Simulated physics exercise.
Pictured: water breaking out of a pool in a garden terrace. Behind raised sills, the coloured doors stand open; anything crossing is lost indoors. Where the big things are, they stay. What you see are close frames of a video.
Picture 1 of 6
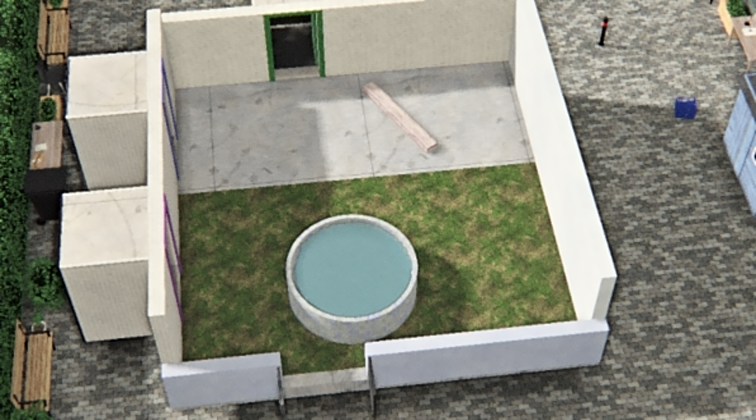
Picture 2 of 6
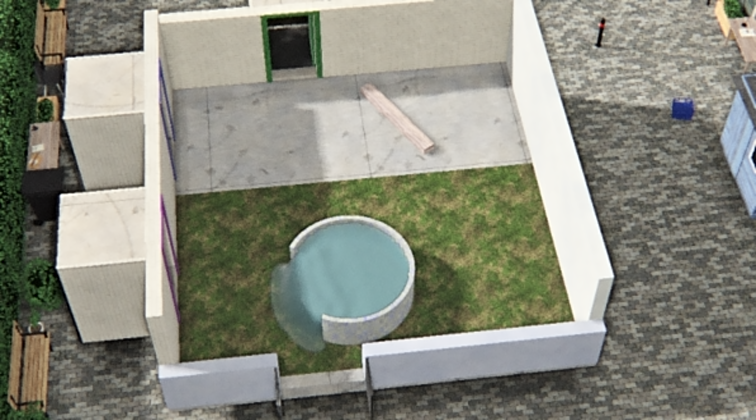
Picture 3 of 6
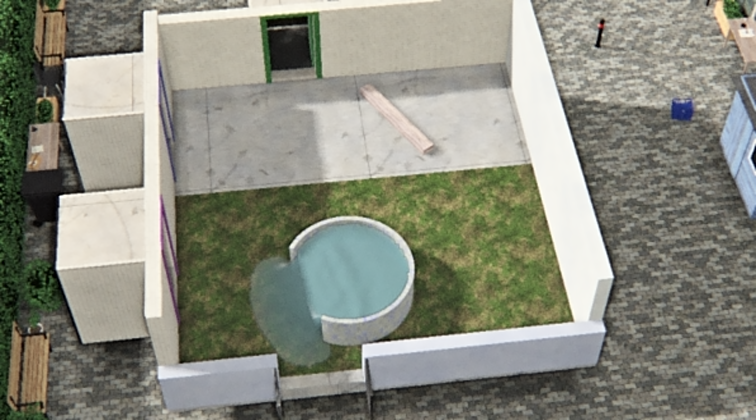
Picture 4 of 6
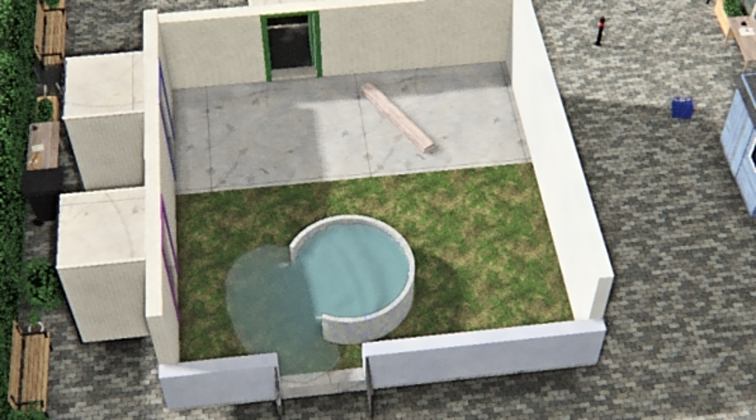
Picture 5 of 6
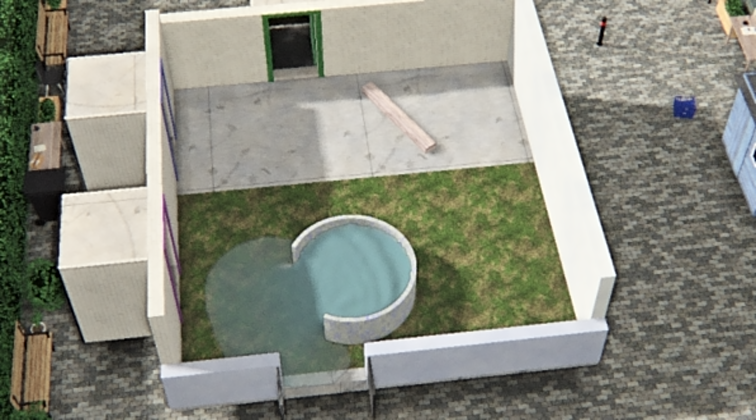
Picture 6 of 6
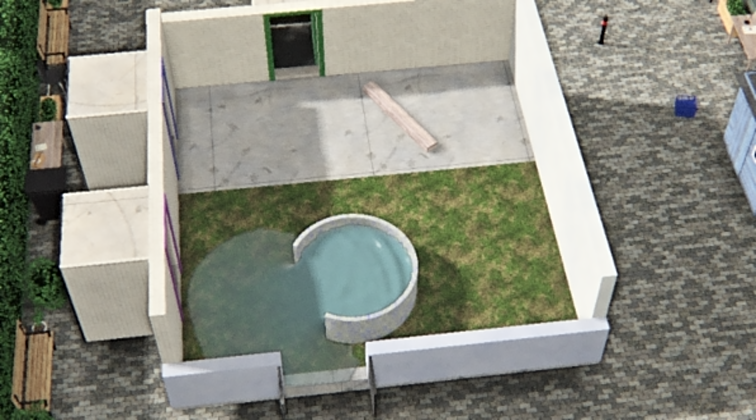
The clip opens on a walled garden terrace with still water in a round stone tank on the grass, and a pale beam lying on the paving behind. A gap appears in the tank's left side and water pours out, then the shallow sheet spreads steadily leftward and forward across the lawn.
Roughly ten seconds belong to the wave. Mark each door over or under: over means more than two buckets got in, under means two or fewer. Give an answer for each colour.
Blue door - under, green door - under, purple door - under.
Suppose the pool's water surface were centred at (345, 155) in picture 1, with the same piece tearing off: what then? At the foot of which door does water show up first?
That's the blue one.
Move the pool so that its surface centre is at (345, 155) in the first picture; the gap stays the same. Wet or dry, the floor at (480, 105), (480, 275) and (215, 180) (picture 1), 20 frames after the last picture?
I'd say still dry for the first, still dry for the second and swamped for the third.
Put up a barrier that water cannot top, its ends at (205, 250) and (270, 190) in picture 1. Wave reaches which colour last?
Answer: The one in green.
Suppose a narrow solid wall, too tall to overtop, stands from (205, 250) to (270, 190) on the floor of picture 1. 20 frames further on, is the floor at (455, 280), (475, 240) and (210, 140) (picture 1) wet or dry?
Taking the points in order - unwetted, unwetted, wetted.
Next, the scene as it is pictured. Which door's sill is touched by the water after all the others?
The door marked green.
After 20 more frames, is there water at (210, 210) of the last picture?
Lab note - point status: Swamped.
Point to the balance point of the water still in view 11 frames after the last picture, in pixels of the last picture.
I'd put my finger on (275, 305).
A moment on, water covers 15 % of the floor; the blue door not reached, the green door not reached, the purple door wet at the sill, nothing in.
Next, water covers 20 % of the floor; the blue door not reached, the green door not reached, the purple door wet at the sill, nothing in.
Then, water covers 30 % of the floor; the blue door wet at the sill, nothing in, the green door not reached, the purple door wet at the sill, nothing in.
Later, water covers 60 % of the floor; the blue door wet at the sill, nothing in, the green door wet at the sill, nothing in, the purple door wet at the sill, nothing in.
In the end, water covers 80 % of the floor; the blue door wet at the sill, nothing in, the green door under two buckets in, the purple door wet at the sill, nothing in.
